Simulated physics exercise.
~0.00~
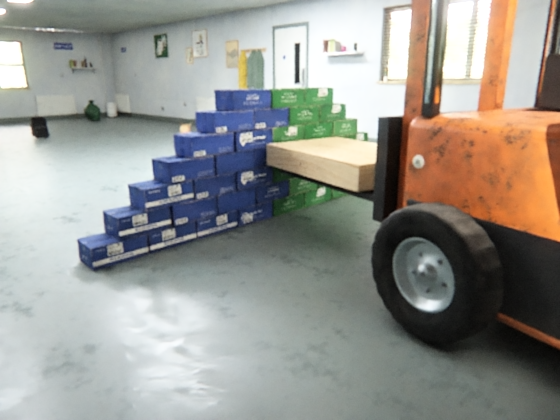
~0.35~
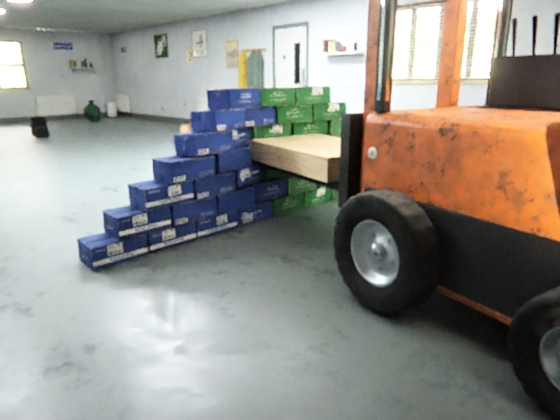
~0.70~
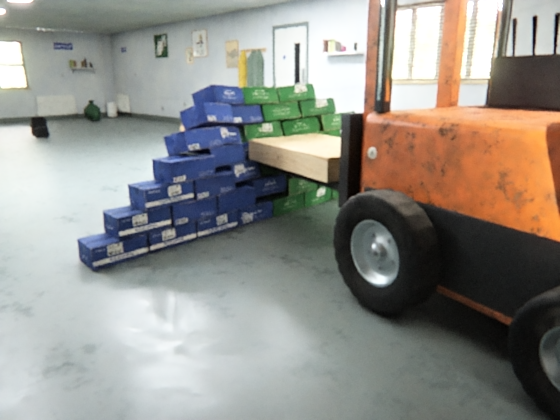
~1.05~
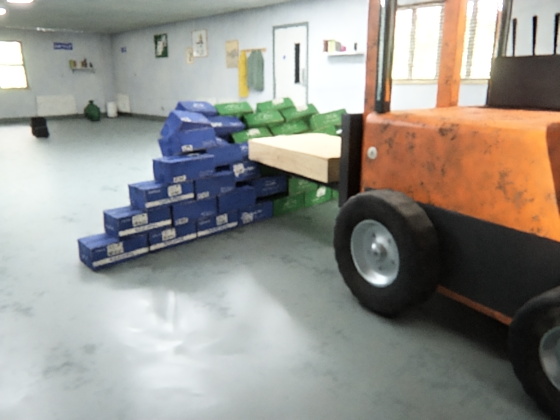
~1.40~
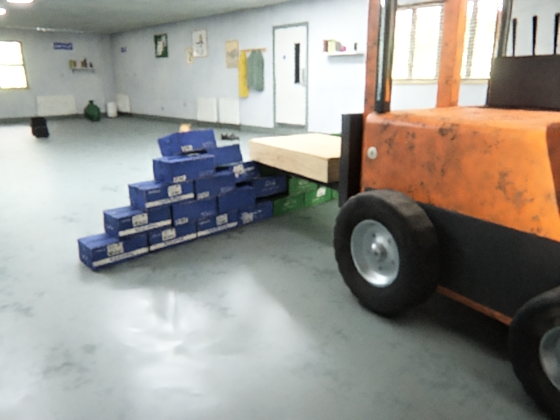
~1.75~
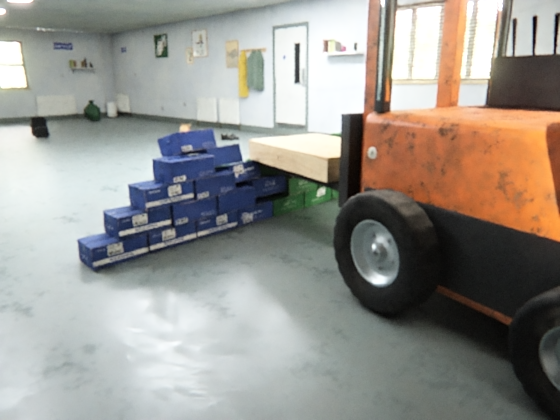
In a hallway, a lift truck pushes a case into stacked parcels, toppling the upper rows.
